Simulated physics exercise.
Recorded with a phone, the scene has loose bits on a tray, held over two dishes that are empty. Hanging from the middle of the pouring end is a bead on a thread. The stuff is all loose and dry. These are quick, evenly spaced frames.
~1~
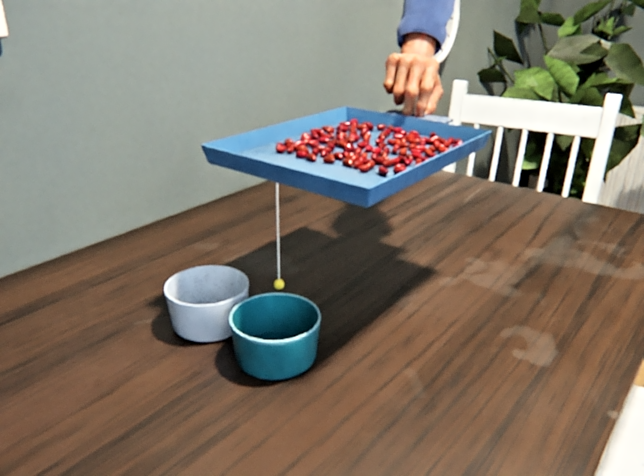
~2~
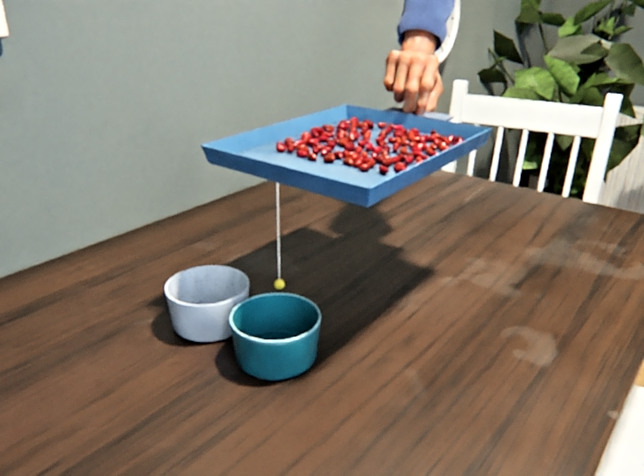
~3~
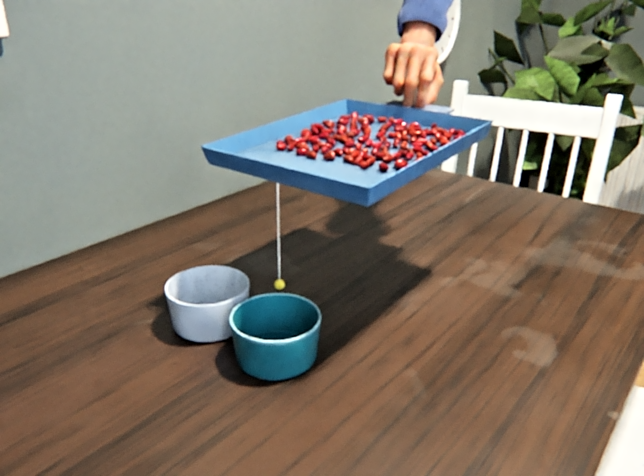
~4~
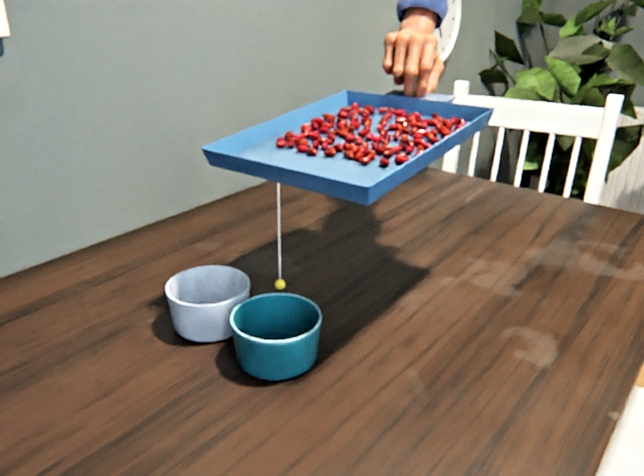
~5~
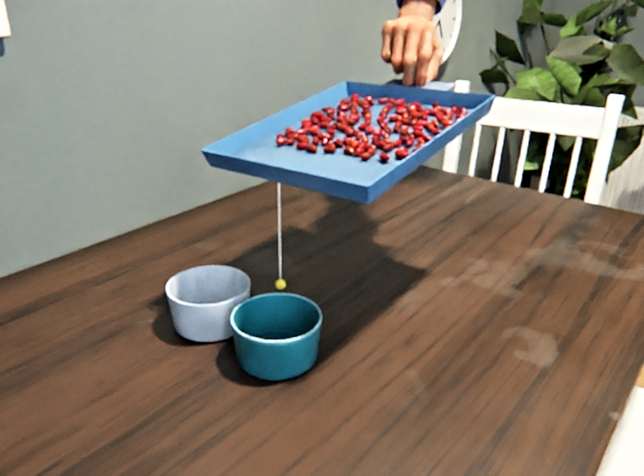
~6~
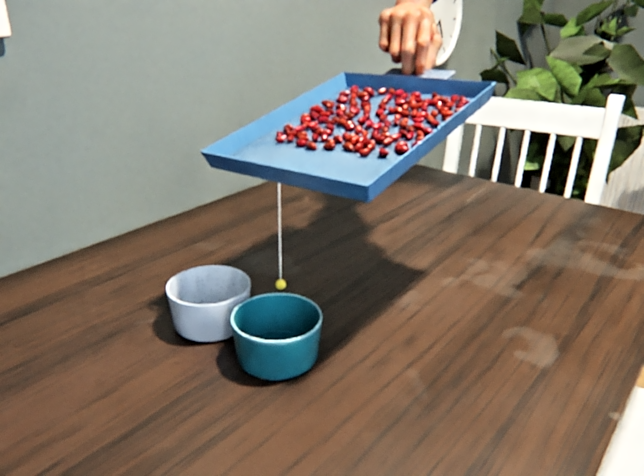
A hand slowly raising the far end of a blue tray of red beans above two empty bowls on a wooden table.
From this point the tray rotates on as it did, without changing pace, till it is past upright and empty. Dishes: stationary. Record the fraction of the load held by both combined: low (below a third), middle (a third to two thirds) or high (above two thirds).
Fraction held by both: High.
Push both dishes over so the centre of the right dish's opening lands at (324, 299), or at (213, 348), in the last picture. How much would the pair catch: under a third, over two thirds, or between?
Try one: Below one third. Try two: Less than a third.
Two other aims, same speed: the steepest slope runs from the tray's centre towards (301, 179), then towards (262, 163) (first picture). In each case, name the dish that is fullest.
Case 1 - the one at right; case 2 - the one at left.
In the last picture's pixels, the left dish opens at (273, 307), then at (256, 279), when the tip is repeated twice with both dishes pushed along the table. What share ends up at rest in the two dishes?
20 and 10 in a hundred.
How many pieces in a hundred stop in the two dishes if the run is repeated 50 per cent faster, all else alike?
Roughly 80 %.
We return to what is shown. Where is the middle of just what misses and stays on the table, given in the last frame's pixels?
Somewhere about (169, 377), I'd say.
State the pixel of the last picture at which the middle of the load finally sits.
At about (214, 320), give or take.
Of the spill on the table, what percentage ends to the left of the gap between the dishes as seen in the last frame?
Close to 90 per cent.
Soon, tray tipped steeply; nearly all on the tray; a stray few in the air.
A while on, tray tipped right over; most on the tray; a stray few in the right dish; a small part in the left dish; a stray few outside both; a small part in the air.
Towards the end, tray tipped past a quarter turn; about a quarter in the right dish; about two thirds in the left dish; about a quarter outside both.
Finally, tray tipped past a quarter turn; about a quarter in the right dish; about two thirds in the left dish; about a quarter outside both.
